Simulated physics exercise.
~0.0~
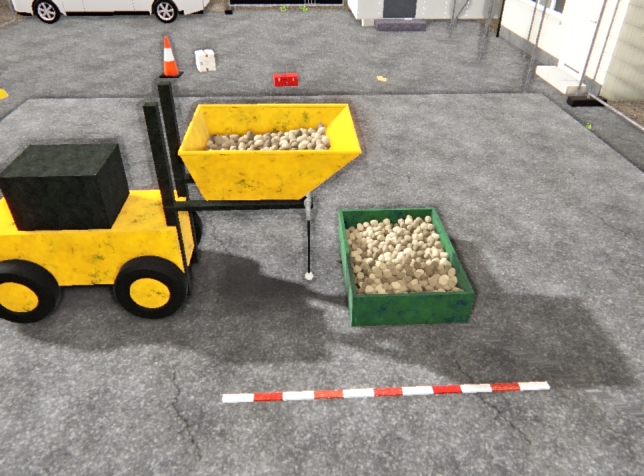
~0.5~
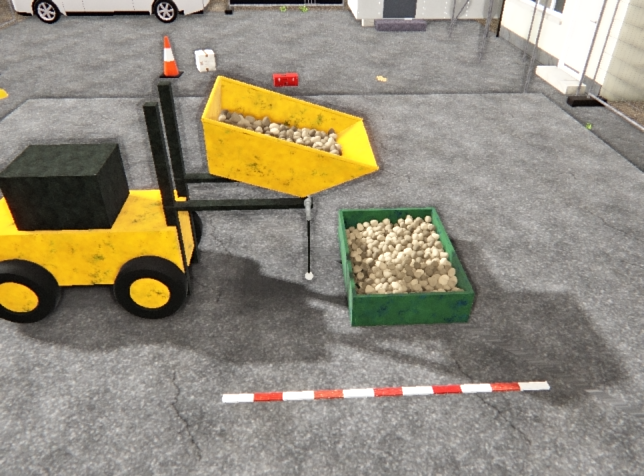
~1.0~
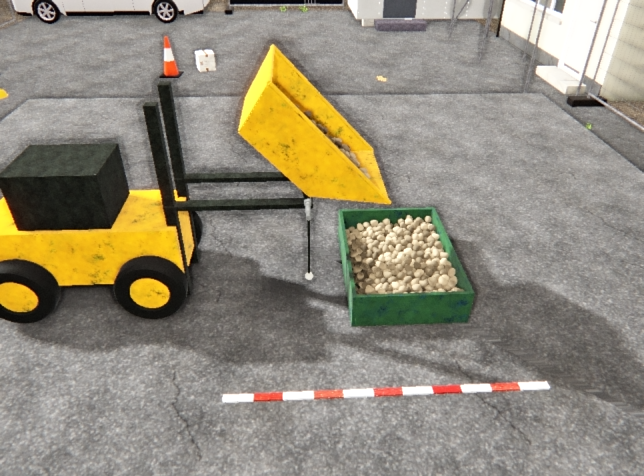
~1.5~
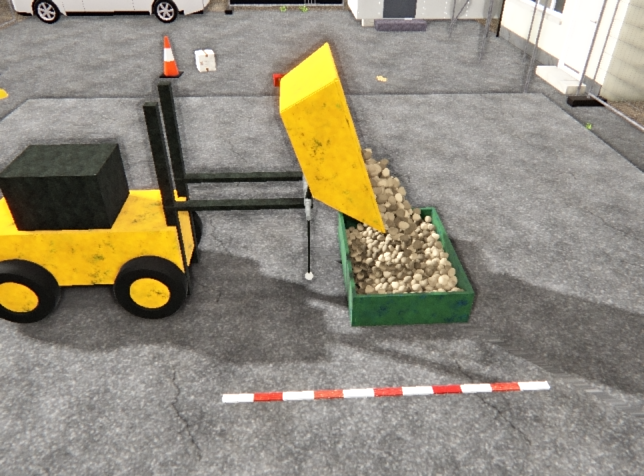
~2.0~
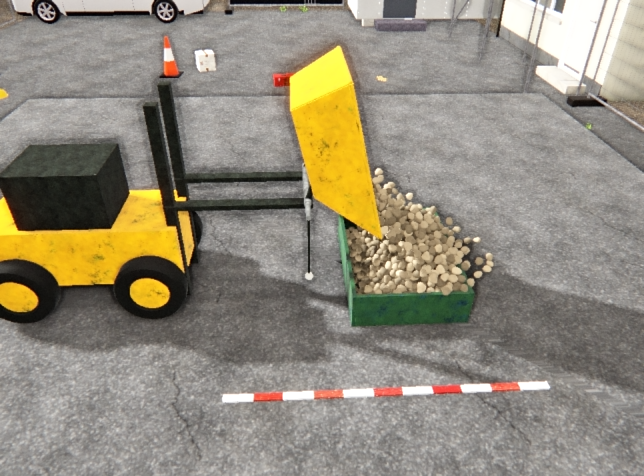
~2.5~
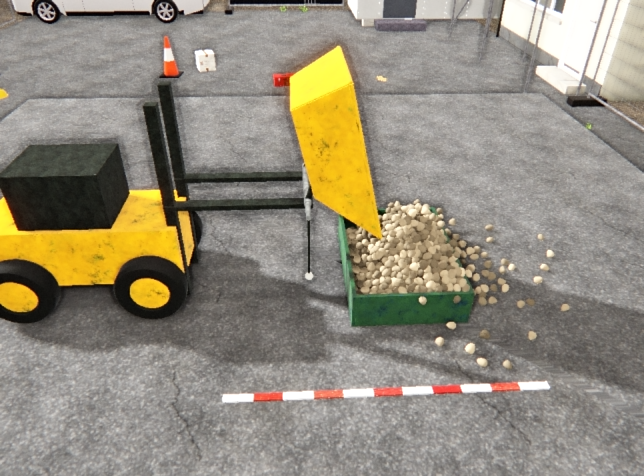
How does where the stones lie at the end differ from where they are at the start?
At the start the stones are split between the raised yellow skip and the green bin to its right. By the end they are lower and further right, mostly heaped in the bin with some scattered on the ground to the right and in front of it.
At the start, a yellow fork truck on the left holds up a yellow skip of pale round stones beside a green bin that already has a layer of similar stones in it. The skip tips to the right, its far edge dropping towards the bin while the truck stays put. As it grows steep, stones begin to slide out over the lower edge, then pour down in a thick mass. The skip stops, steeply tilted, and the stones heap up in the bin. Finally, most lie piled there, while some spill over and scatter across the ground to the right and in front.
